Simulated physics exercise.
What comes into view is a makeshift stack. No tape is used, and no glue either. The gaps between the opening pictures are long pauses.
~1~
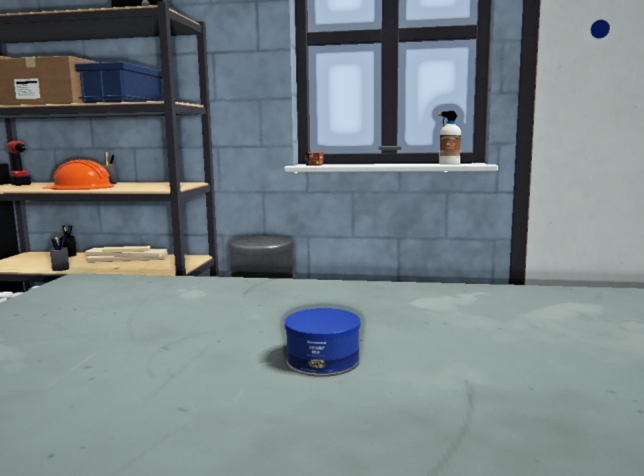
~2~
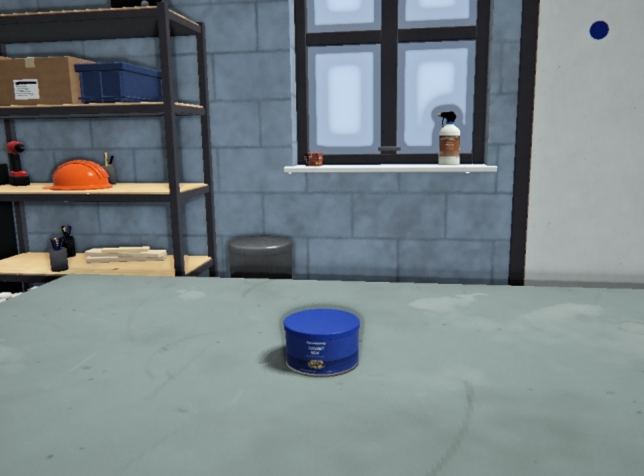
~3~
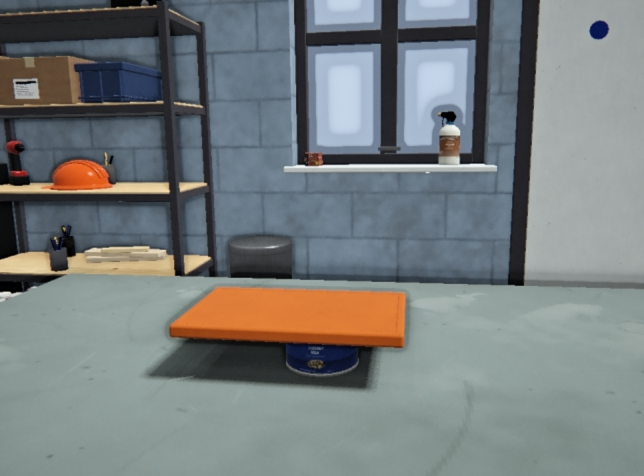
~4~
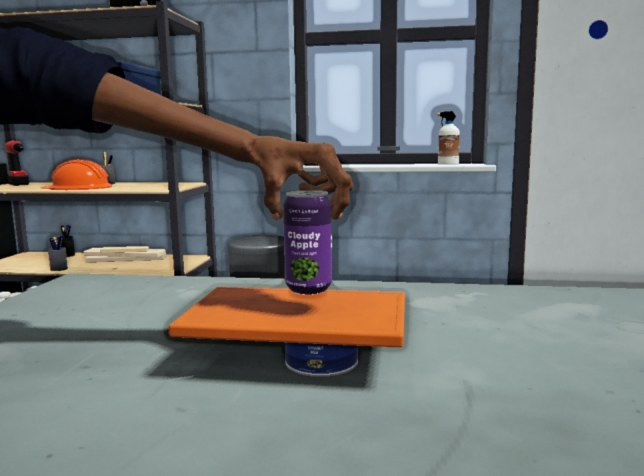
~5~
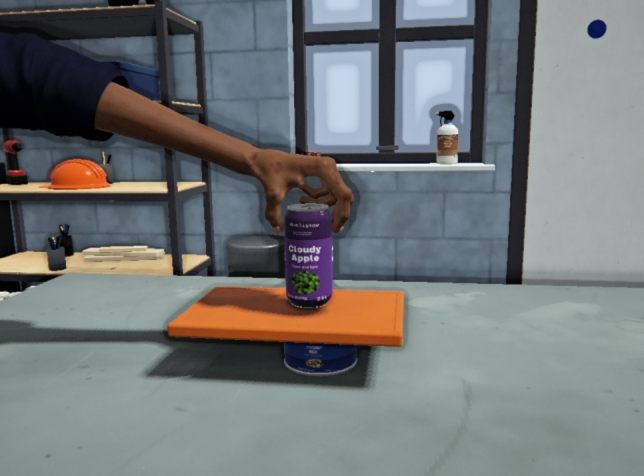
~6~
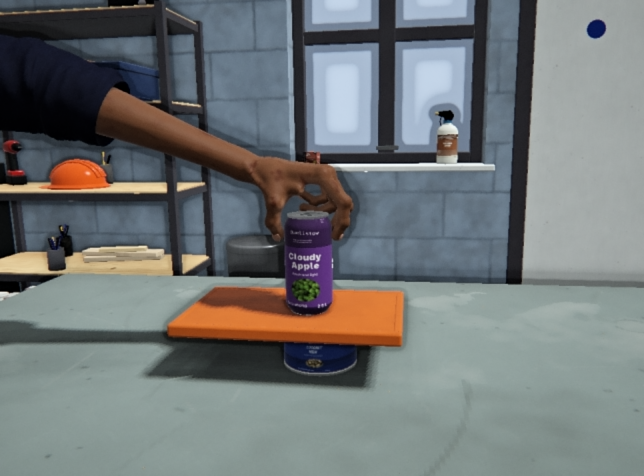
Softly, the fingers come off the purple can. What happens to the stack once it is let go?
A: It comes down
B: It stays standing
The answer is B.
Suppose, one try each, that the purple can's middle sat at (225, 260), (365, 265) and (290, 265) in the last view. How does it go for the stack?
Try 1: Topples; try 2: Stands; try 3: Stands.
Then, 0.20 s past the last view, nothing moves.
Then, 0.50 s past the last view, purple can resting near (309, 263).
Finally, all 3 still in place. Final places as the last picture's camera would see them, purple can near (309, 263). The stack stays up.
